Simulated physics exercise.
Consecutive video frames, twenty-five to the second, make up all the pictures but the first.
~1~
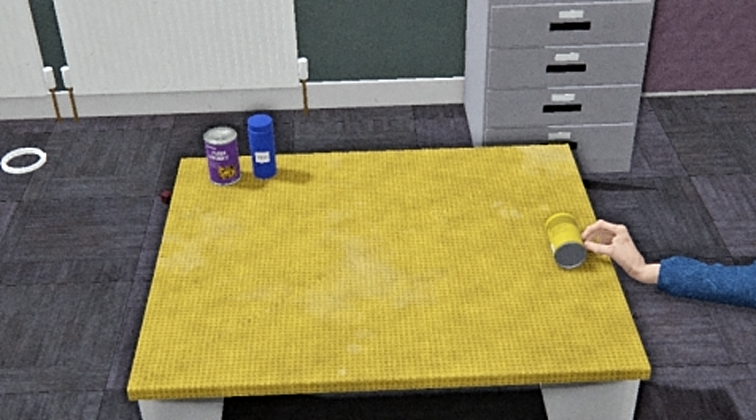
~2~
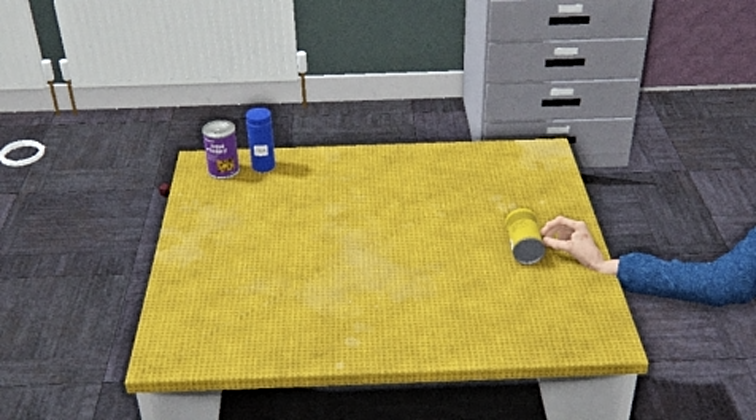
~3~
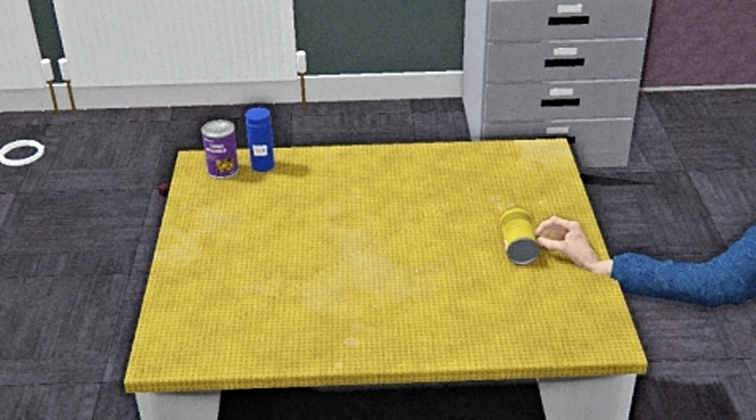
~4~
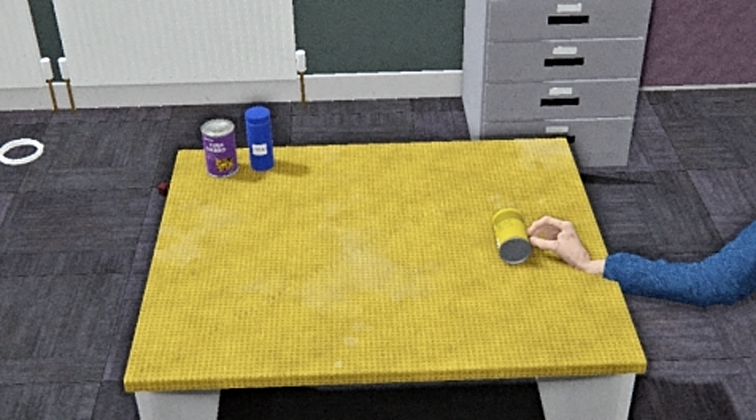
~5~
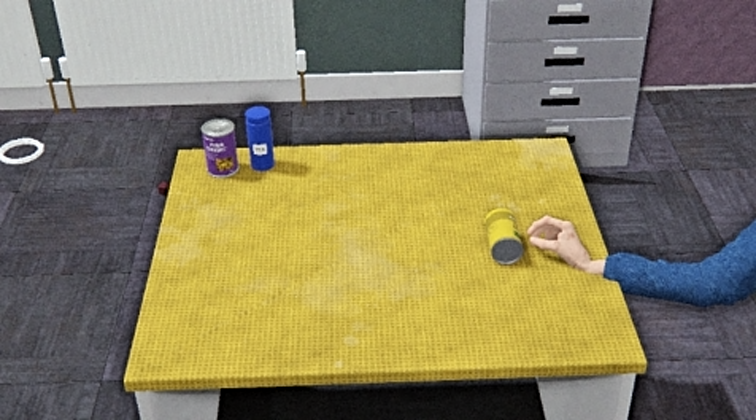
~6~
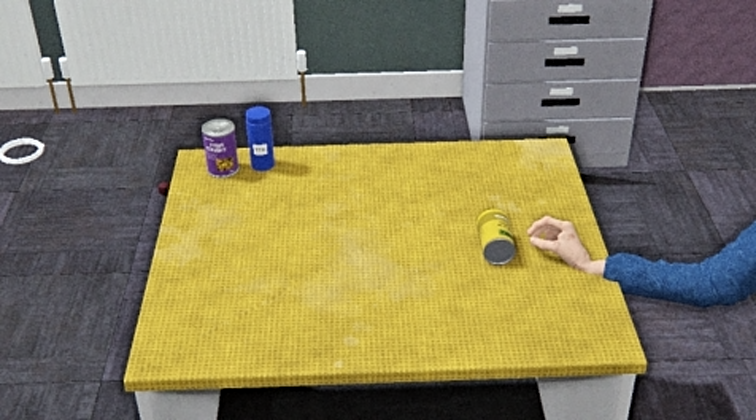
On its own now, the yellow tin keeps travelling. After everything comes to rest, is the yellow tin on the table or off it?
Well, in the end it doesn't leave the table.
Then, 0.20 s after the last picture, yellow tin rolled about its own width near (461, 238).
Then, 0.60 s after the last picture, yellow tin rolled well along near (411, 240).
At rest, moved from the start, yellow tin. Seen from the same camera at the end, yellow tin near (386, 240).
